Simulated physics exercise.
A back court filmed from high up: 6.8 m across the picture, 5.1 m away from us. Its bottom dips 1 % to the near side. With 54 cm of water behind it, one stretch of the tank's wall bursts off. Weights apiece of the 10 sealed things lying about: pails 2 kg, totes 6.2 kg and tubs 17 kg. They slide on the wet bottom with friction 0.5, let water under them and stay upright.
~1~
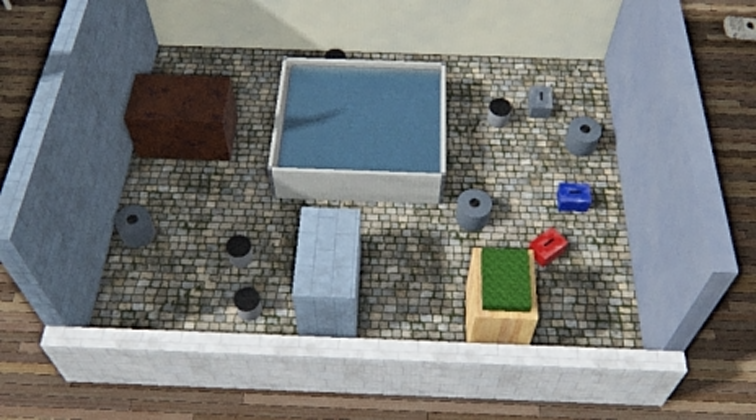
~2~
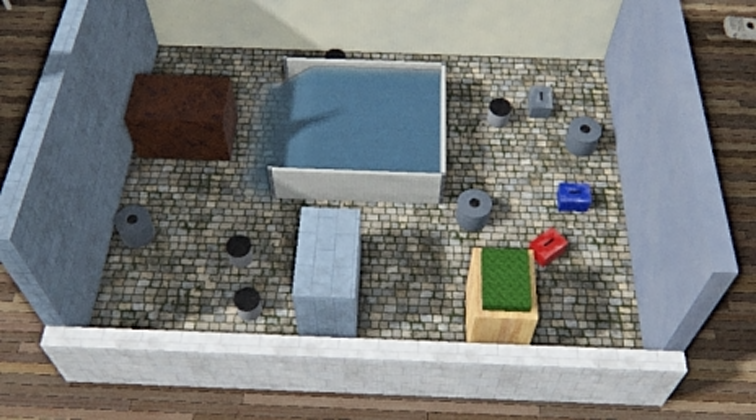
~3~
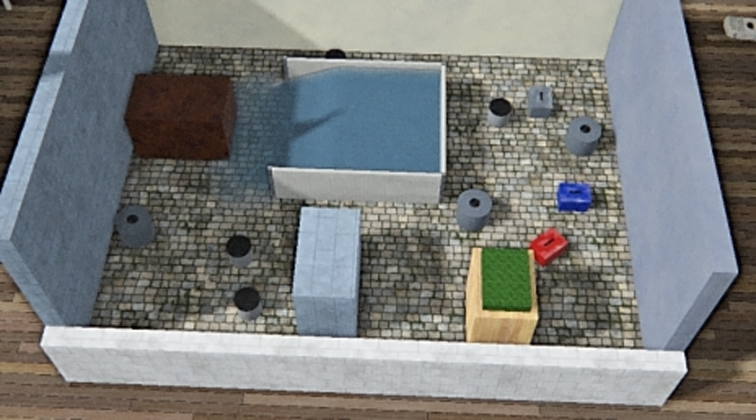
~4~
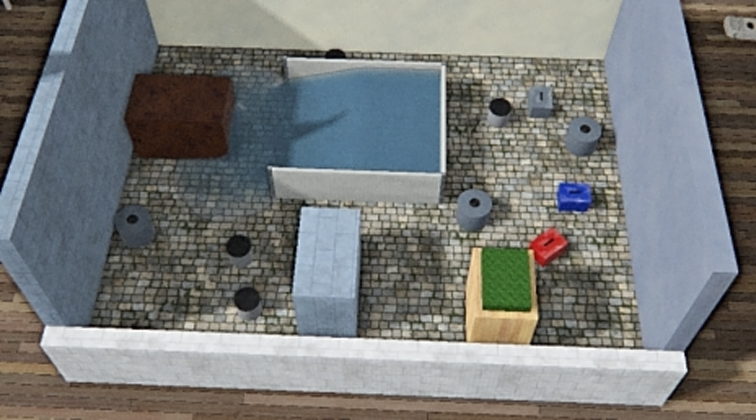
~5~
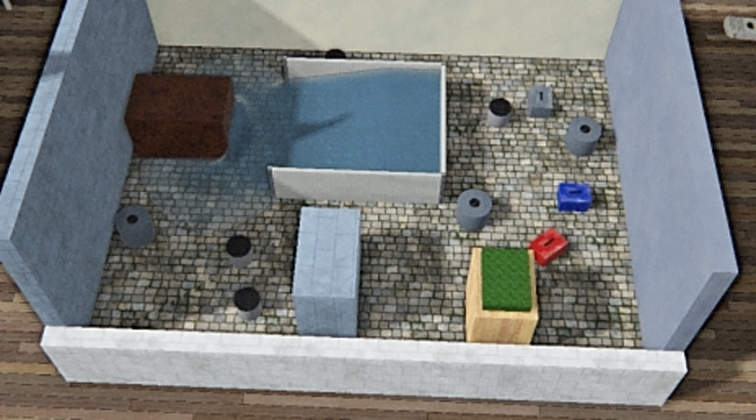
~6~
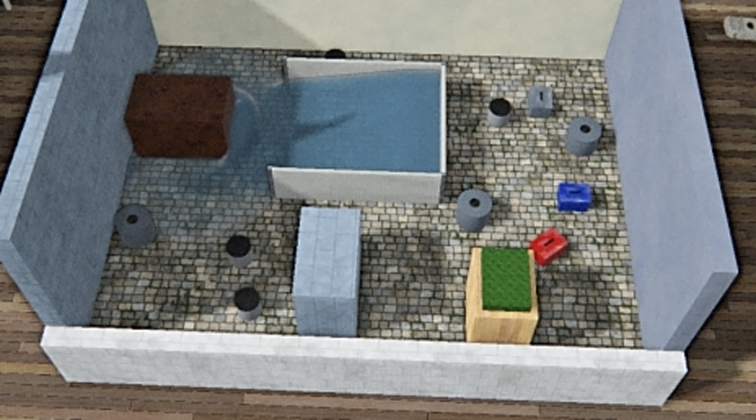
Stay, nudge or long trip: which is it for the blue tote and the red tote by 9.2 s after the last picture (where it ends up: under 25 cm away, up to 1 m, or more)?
The blue tote barely shifts, the red tote barely shifts.
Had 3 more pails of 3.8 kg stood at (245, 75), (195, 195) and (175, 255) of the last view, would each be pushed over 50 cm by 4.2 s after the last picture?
In turn: More, past it, past it.
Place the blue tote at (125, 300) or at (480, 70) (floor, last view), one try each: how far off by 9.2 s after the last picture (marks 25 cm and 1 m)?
In turn: It gets carried off; it ends far away.
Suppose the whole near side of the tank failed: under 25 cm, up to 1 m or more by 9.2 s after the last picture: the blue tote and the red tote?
In that case the blue tote travels far, the red tote ends far away.
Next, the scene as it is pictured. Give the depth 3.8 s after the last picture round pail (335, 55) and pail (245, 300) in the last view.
About 5 and 10 cm.
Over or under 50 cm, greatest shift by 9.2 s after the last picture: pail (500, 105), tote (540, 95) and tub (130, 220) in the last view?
In that order: Short of it, less, more.
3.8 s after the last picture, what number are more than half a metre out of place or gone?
3 of them.
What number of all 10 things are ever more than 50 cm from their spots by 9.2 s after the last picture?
4 of them.
Then, 1.2 s after the last picture the blue tote is near (575, 192), 0.0 m from its start, aground; the red tote is near (549, 243), 0.0 m from its start, aground; 1 afloat.
Then, 3.8 s after the last picture the blue tote is near (575, 192), 0.0 m from its start, aground; the red tote is near (549, 243), 0.0 m from its start, aground; 4 afloat.
Then, 6.2 s after the last picture the blue tote is near (575, 192), 0.0 m from its start, aground; the red tote is near (549, 243), 0.0 m from its start, aground; 2 afloat.
Then, 9.2 s after the last picture the blue tote is near (575, 192), 0.0 m from its start, aground; the red tote is near (551, 242), 0.0 m from its start, aground; 5 afloat.
